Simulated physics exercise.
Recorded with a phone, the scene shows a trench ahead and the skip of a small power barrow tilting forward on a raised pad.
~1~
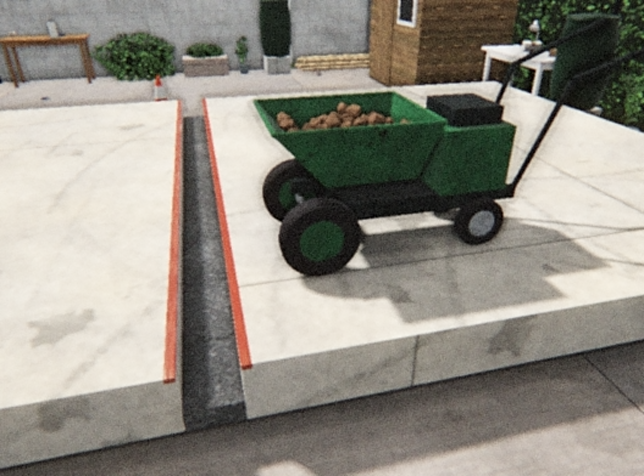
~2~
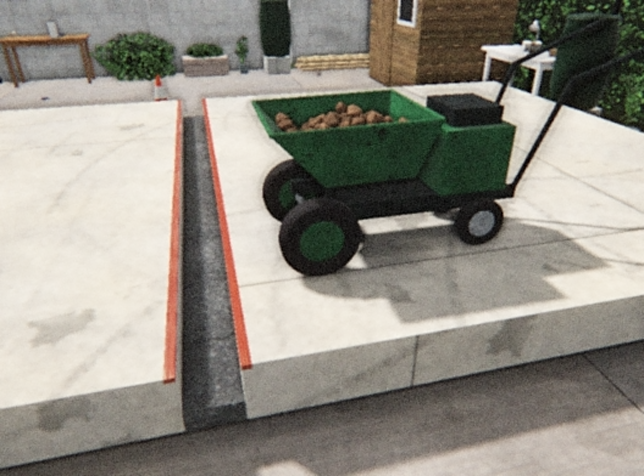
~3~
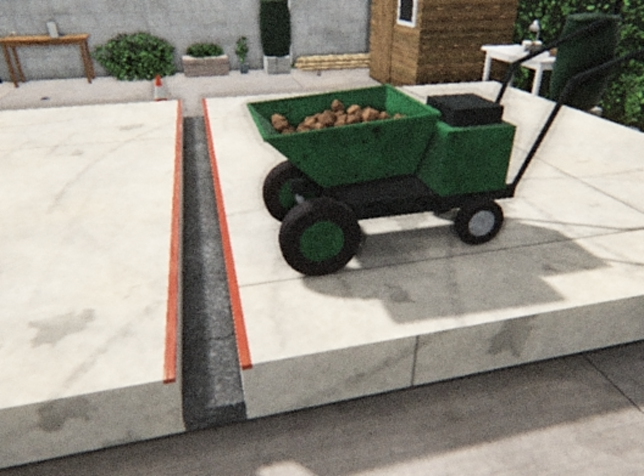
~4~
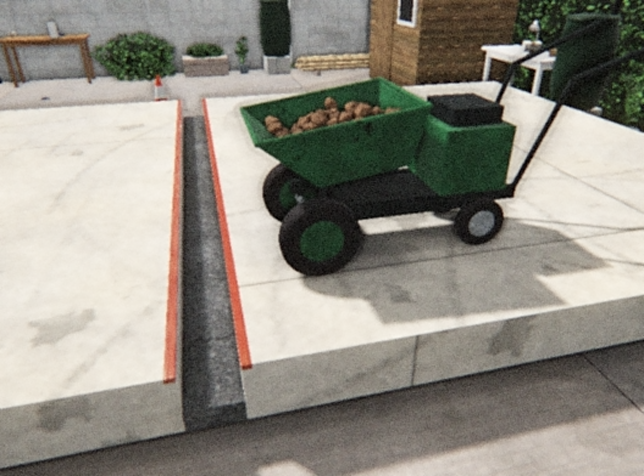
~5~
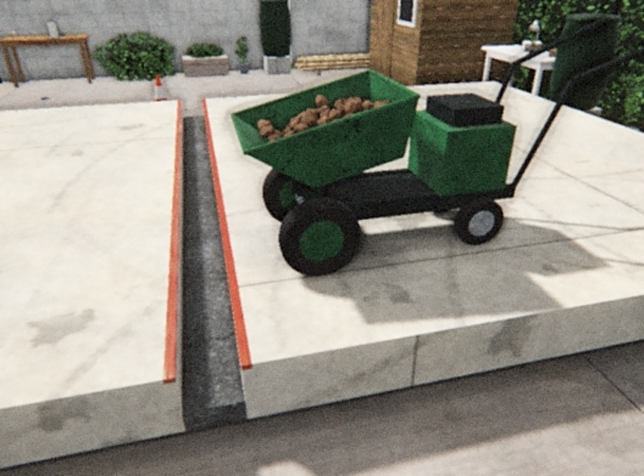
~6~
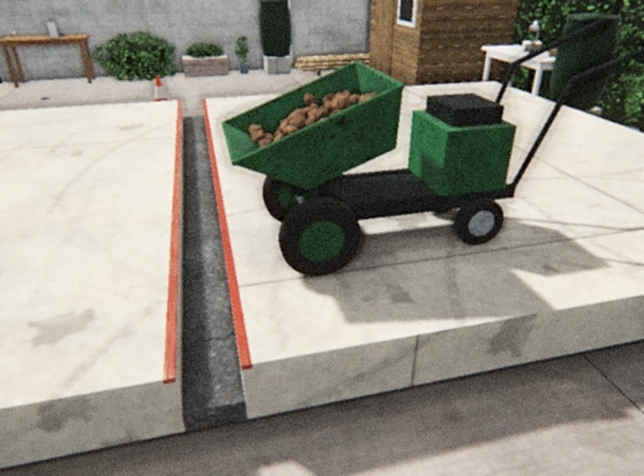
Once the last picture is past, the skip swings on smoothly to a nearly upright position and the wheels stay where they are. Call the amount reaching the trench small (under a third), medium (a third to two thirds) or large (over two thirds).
Medium.
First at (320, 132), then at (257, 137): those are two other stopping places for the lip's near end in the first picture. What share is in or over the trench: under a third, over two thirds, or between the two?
Record - trial one: Over two thirds; trial two: Less than a third.
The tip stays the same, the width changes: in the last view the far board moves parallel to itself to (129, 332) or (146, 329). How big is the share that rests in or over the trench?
Close to 100 per cent in the first, close to 90 per cent in the second.
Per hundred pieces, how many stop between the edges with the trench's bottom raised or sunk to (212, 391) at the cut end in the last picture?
Estimate: Approx. 30 per cent.
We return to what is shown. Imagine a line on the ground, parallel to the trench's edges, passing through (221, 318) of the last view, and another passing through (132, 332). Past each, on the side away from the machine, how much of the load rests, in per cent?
I reckon some 90 per cent and some 20 per cent.
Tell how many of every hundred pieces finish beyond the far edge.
Estimate: Around 45 per cent.
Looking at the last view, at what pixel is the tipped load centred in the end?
Last view, resting centre - approx. (185, 270).
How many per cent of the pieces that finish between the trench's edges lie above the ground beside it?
Close to 5 percent.
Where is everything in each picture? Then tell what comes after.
Lip of the skip (274, 136), level; top of the load (347, 130), clay clods; first edge of the trench (239, 315); far edge (171, 325), the trench under half as wide as the skip, and about as deep as wide, in the first picture.
Lip of the skip (272, 137), tipped barely; top of the load (345, 130), in the second picture.
Lip of the skip (266, 140), tipped barely; top of the load (352, 129), in the third picture.
Lip of the skip (257, 145), tipped a little; top of the load (346, 126), in the fourth picture.
Lip of the skip (246, 153), tipped a little; top of the load (366, 118), in the fifth picture.
Lip of the skip (234, 163), tipped clearly; top of the load (355, 113); first edge of the trench (239, 315); far edge (171, 325), in the sixth picture.
Just after the last frame, skip tipped steeply; every one in the skip.
A moment on, skip tipped right over; the larger part in the skip; about a tenth in or heaped over the trench; about a tenth beyond it.
Further on, skip tipped right over; just a few in the skip; roughly half in or heaped over the trench; roughly half beyond it.
When it is over, skip tipped right over; just a few in the skip; roughly half in or heaped over the trench; roughly half beyond it.
